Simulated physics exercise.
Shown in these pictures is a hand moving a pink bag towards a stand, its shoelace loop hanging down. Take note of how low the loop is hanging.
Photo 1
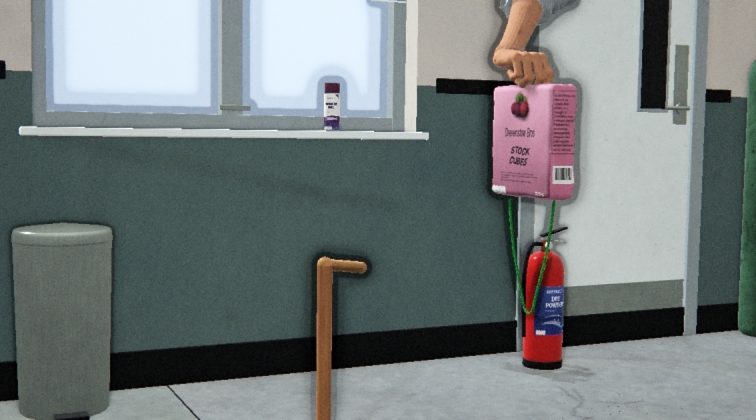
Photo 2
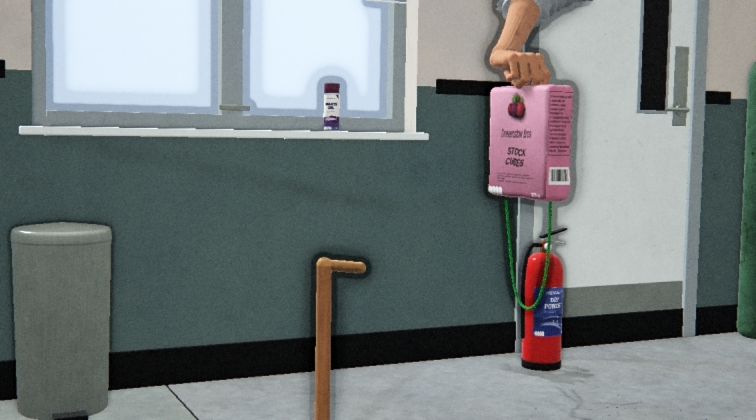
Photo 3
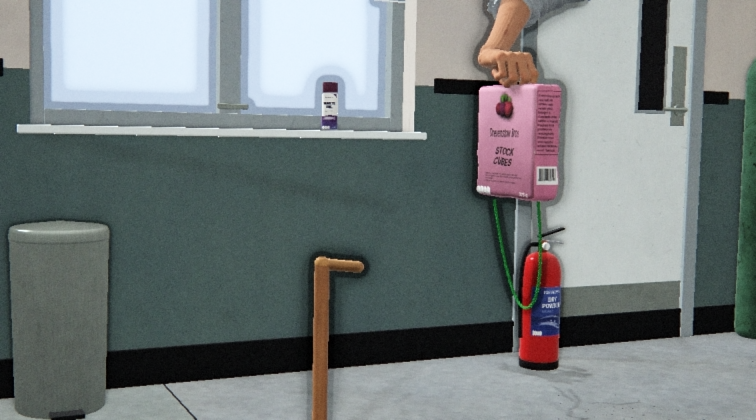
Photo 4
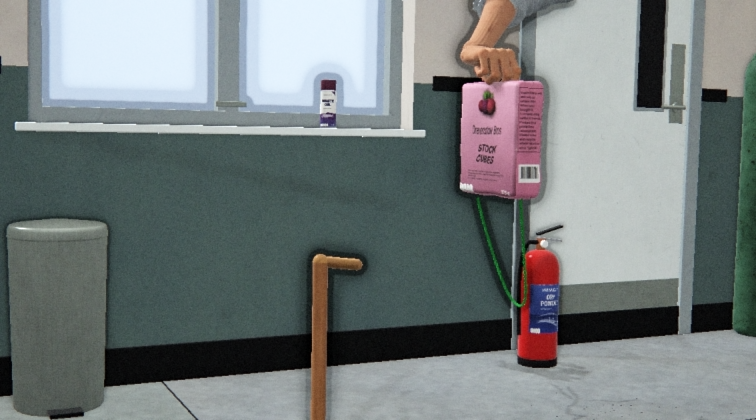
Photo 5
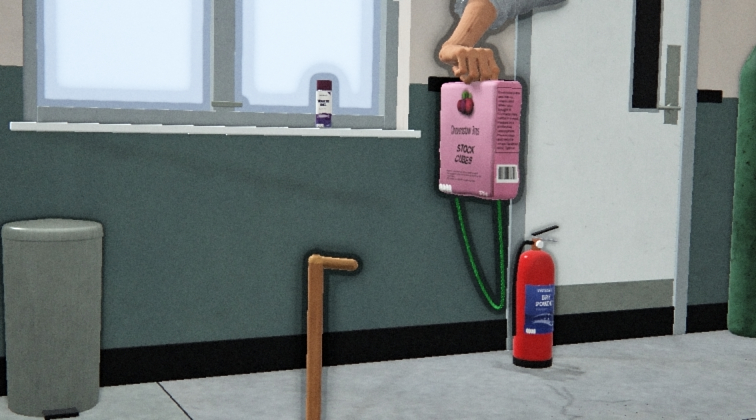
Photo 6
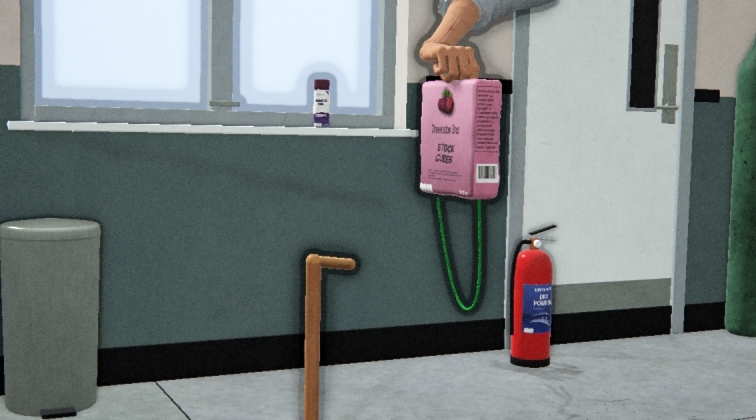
A hand held a pink bag by its top and moved it slowly to the left, past a red fire extinguisher, with a green loop hanging beneath it, while a brown hooked stand stood nearby.
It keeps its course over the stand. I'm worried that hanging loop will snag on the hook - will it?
Yes, it snags.
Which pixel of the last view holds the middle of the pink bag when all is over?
It comes to rest near (217, 134).
Then, 0.60 s past the final frame, bag nearing the post near (369, 137).
Then, 1.18 s past the final frame, bag past the post near (273, 135).
When it is over, bag past the post near (217, 134); loop tight round the post, hand stopped. The pink bag snags on the hook.
